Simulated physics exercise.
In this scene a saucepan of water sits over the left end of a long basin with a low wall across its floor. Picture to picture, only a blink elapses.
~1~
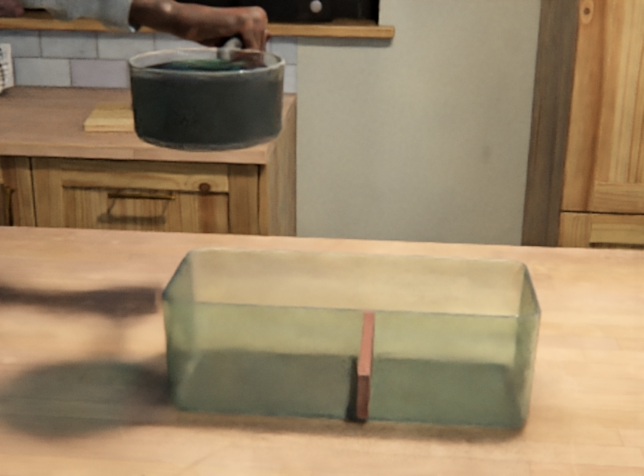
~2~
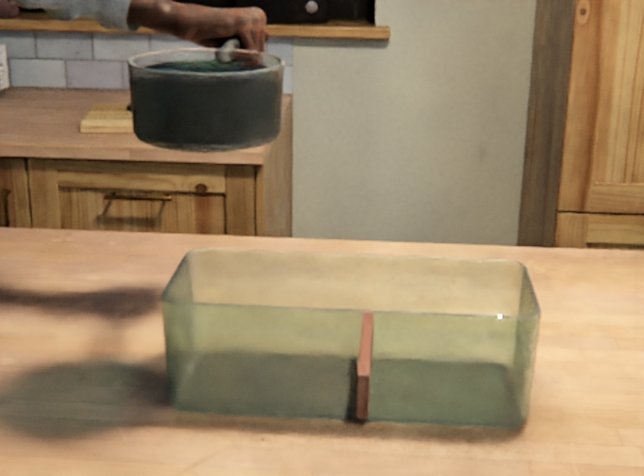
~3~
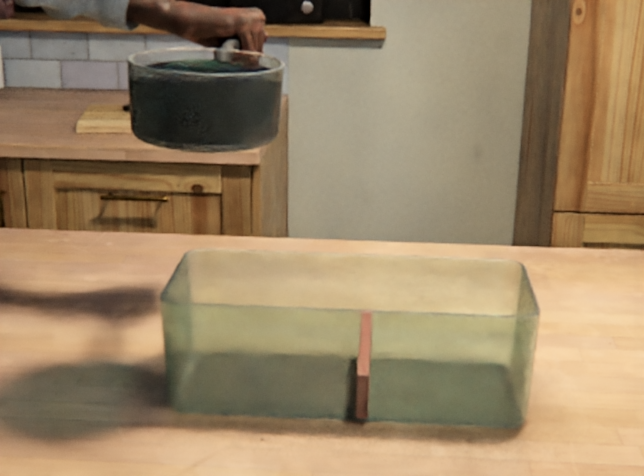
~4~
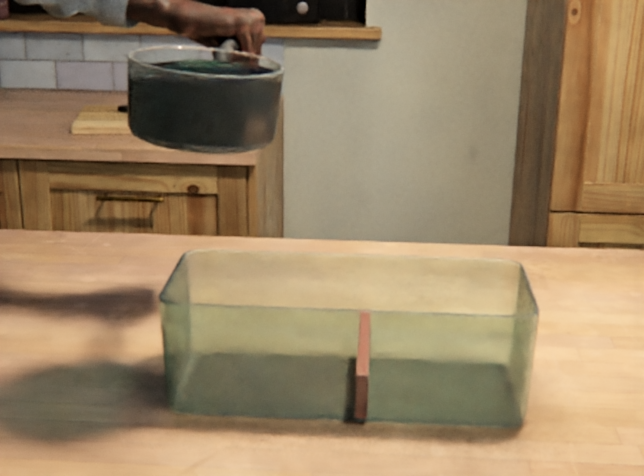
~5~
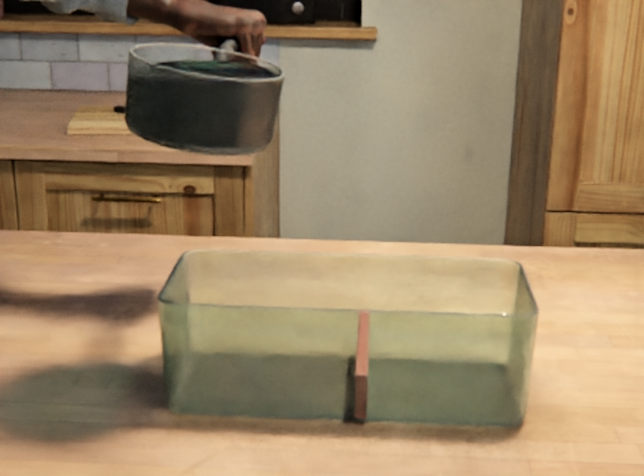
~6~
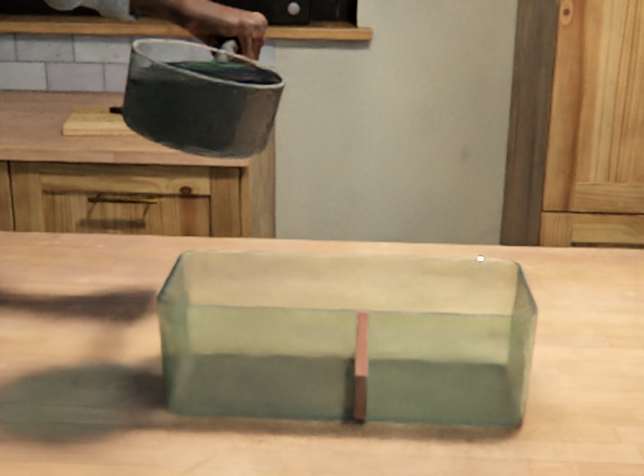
To begin with, a hand holds a dark saucepan of water level above the left end of a long, clear greenish basin with a low reddish wall across its floor. The hand then tilts the pan slightly, its right side dipping gradually lower, while the basin stays still on the wooden counter.
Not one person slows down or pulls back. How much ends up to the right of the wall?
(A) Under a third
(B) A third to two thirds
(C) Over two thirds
The answer is B.
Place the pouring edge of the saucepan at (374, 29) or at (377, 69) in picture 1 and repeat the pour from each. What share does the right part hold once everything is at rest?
Near 95 % and 95 %.
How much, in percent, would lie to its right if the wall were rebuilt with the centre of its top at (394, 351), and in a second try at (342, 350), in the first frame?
It works out to around 15 per cent for the first and around 65 per cent for the second.
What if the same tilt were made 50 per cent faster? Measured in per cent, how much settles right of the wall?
About 35 per cent would end up there.
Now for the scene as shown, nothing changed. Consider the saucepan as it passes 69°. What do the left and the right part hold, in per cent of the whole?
Left about 5, right about 10.
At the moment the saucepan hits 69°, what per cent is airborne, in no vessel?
35 per cent.
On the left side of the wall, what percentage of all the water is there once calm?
Share approx. 50 %.
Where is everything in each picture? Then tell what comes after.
In the first frame, it leans 0°; its right rim is at (282, 64); the water meets the walls at (137, 70) and (281, 74); the long basin's rim runs from (176, 274) to (533, 289); the wall's top is at (367, 344).
In the second frame, it leans 1°; its right rim is at (282, 66); the water meets the walls at (136, 70) and (281, 74).
In the third frame, it leans 2°; its right rim is at (282, 68); the water meets the walls at (136, 70) and (280, 75).
In the fourth frame, it leans 5°; its right rim is at (282, 72); the water meets the walls at (134, 70) and (279, 76).
In the fifth frame, it leans 9°; its right rim is at (283, 77); the water meets the walls at (134, 70) and (281, 76).
In the sixth frame, it leans 14°; its right rim is at (283, 84); the water meets the walls at (134, 71) and (283, 77).
A moment on, the tilt is 69° and 48 per cent is still to pour, 6 is left of the wall and 8 right of it.
Next, the tilt is 102° and 7 per cent is still to pour, 36 is left of the wall and 46 right of it.
Then the tilt is 108° and 0 per cent is still to pour, 51 is left of the wall and 47 right of it.
Later the tilt is 108° and 0 per cent is still to pour, 52 is left of the wall and 47 right of it.
At rest 52 per cent lies left of the wall, 47 right of it and 2 outside.
